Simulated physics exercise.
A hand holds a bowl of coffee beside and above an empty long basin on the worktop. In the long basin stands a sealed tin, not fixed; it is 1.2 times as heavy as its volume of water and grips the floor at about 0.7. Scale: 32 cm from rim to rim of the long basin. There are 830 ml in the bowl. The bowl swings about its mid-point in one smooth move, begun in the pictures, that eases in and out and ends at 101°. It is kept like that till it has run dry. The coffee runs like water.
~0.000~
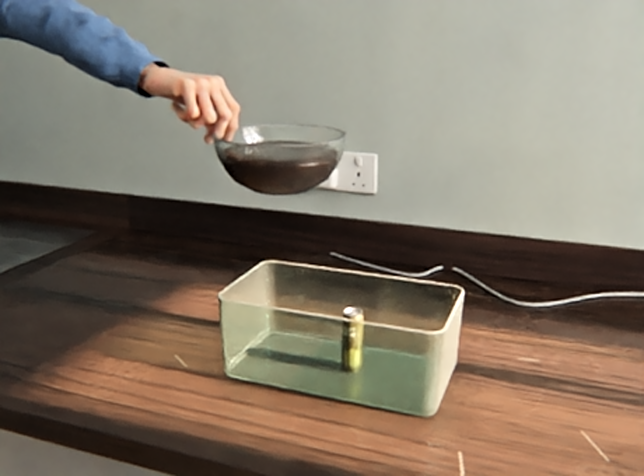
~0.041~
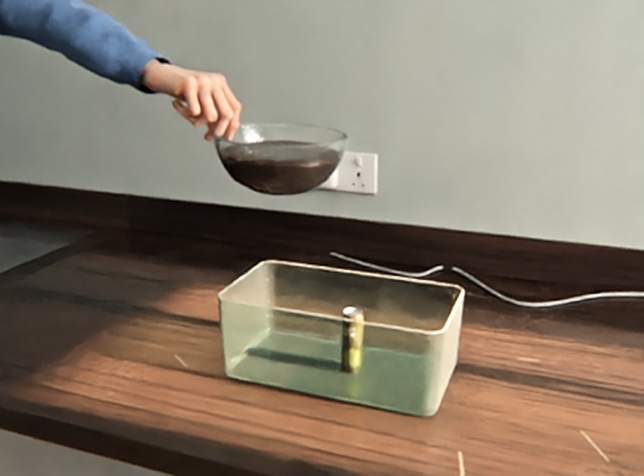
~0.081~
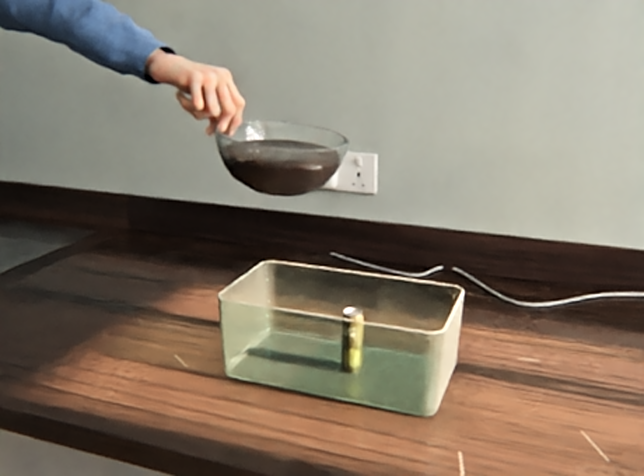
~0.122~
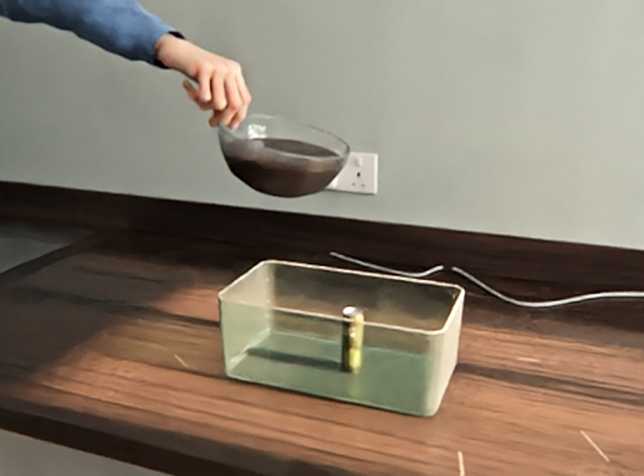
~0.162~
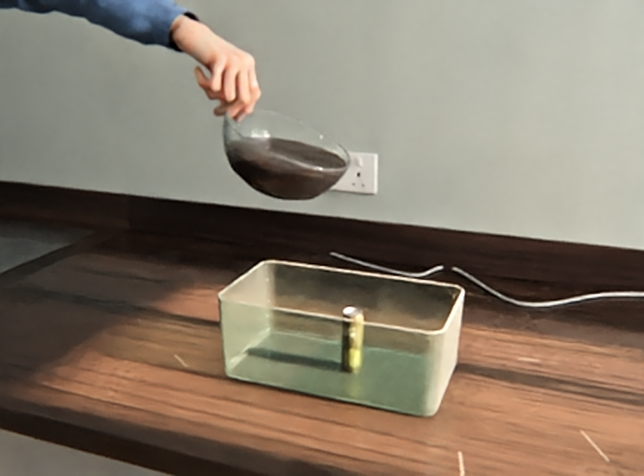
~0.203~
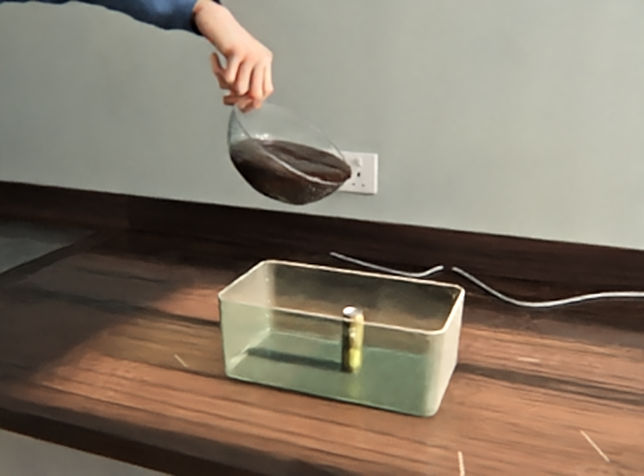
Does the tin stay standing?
It keeps standing.
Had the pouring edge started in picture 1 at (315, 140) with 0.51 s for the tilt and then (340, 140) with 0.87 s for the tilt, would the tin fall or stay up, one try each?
First it topples; then it remains upright.
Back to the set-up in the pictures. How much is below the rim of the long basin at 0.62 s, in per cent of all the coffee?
About 86 per cent.
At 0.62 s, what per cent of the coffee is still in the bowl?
About 0 per cent.
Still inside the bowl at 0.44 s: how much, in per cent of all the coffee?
Near 8 in a hundred.
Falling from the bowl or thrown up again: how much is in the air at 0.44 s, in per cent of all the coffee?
Some 62 per cent.
After 0.44 s the tilt is 97° and 8 per cent is still to pour; the tin stands where it began.
After 0.62 s the tilt is 101° and 0 per cent is still to pour; the tin stands where it began.
After 0.81 s the tilt is 101° and 1 per cent is still to pour; the tin stands where it began.
After 1.01 s the tilt is 101° and 0 per cent is still to pour; the tin stands where it began.
In the end the tin stands where it began.
